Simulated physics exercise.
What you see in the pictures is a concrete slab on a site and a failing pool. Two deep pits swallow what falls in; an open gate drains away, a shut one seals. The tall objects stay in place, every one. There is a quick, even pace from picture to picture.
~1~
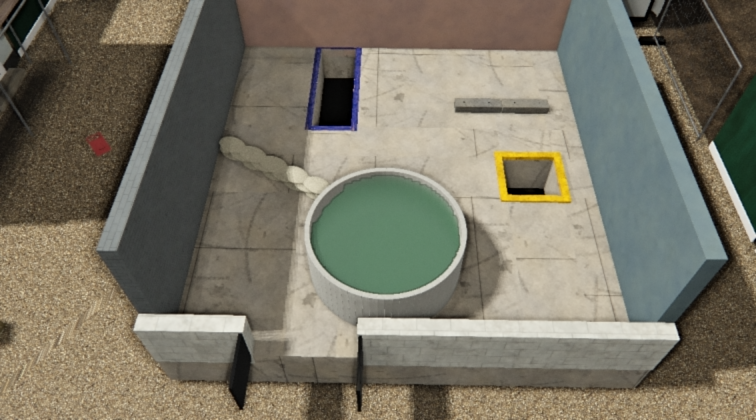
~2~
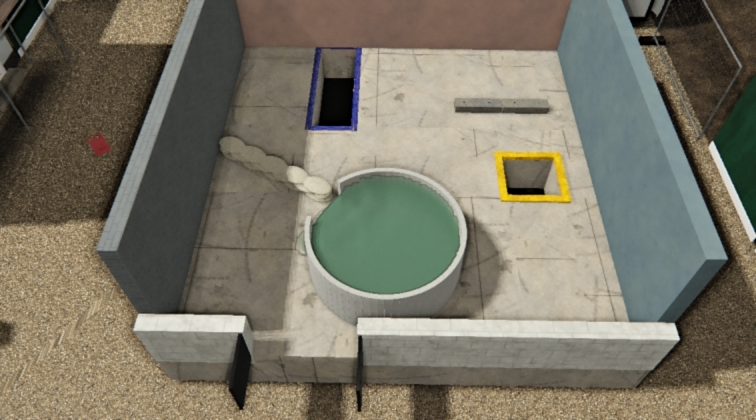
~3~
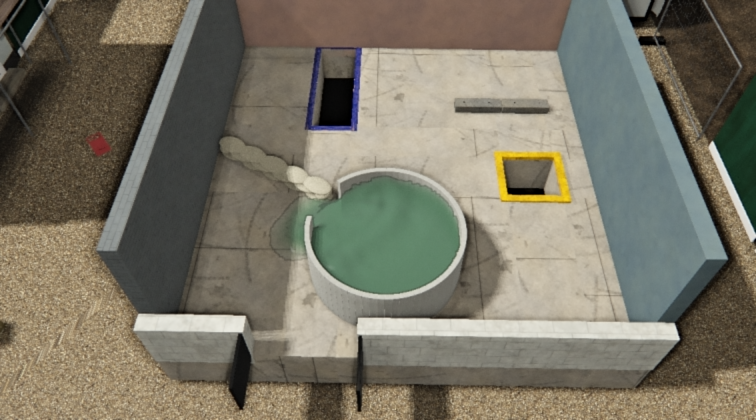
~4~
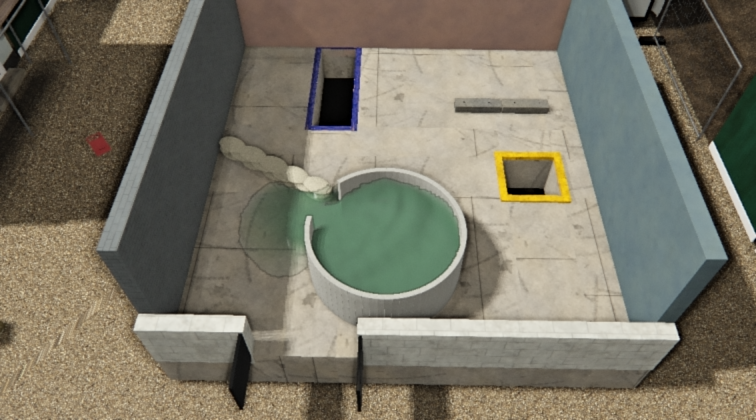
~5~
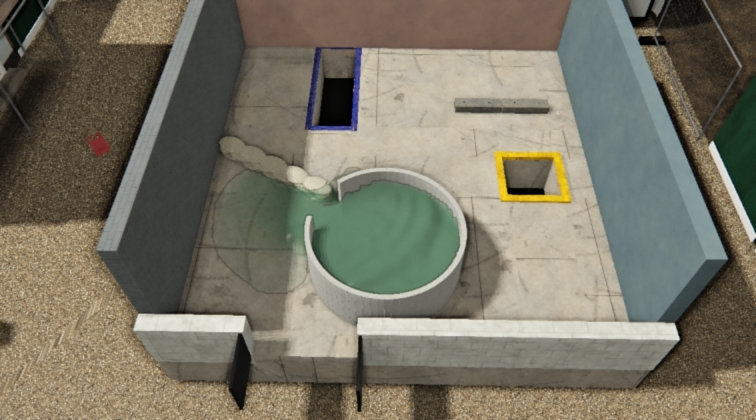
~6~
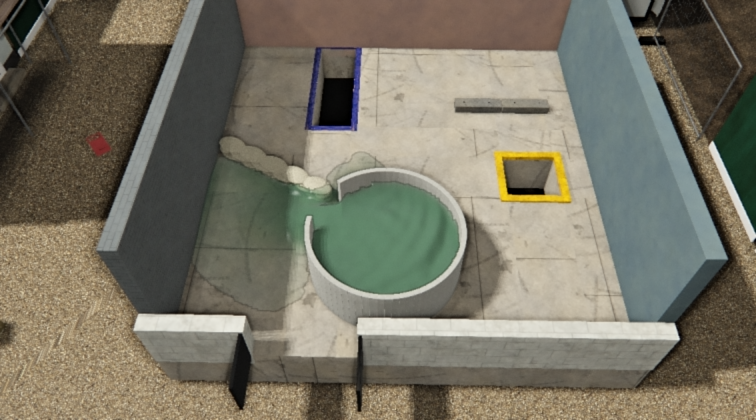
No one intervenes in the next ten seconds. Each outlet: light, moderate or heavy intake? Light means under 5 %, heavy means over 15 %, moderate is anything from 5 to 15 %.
Intake - gate: Heavy, yellow pit: Light, blue pit: Moderate.
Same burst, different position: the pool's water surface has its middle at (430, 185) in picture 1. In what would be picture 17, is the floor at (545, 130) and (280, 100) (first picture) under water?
Spot by spot: High and dry, after that drenched.
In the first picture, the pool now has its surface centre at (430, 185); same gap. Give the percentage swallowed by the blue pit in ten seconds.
The blue pit takes 55 per cent.
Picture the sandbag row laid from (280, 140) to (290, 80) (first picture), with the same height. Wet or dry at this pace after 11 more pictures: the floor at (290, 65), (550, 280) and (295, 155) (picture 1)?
Taking the points in order, the first is drenched, the second unwetted and the third drenched.
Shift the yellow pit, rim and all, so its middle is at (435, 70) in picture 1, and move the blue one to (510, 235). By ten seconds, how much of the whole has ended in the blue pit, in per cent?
Blue: 2 %.
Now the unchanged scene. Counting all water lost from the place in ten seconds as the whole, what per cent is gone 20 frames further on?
15 per cent.
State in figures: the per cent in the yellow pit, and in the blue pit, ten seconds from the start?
About 0 %, then about 8 %.
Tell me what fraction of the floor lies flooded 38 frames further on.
Around 55 percent.
A moment on, water covers 25 % of the floor; the gate 0 %, the yellow pit 0 %, the blue pit 0 %.
Next, water covers 35 % of the floor; the gate 0 %, the yellow pit 0 %, the blue pit 0 %.
Then, water covers 45 % of the floor; the gate 1 %, the yellow pit 0 %, the blue pit 4 %.
Later, water covers 55 % of the floor; the gate 11 %, the yellow pit 0 %, the blue pit 7 %.
In the end, water covers 70 % of the floor; the gate 25 %, the yellow pit 0 %, the blue pit 9 %.
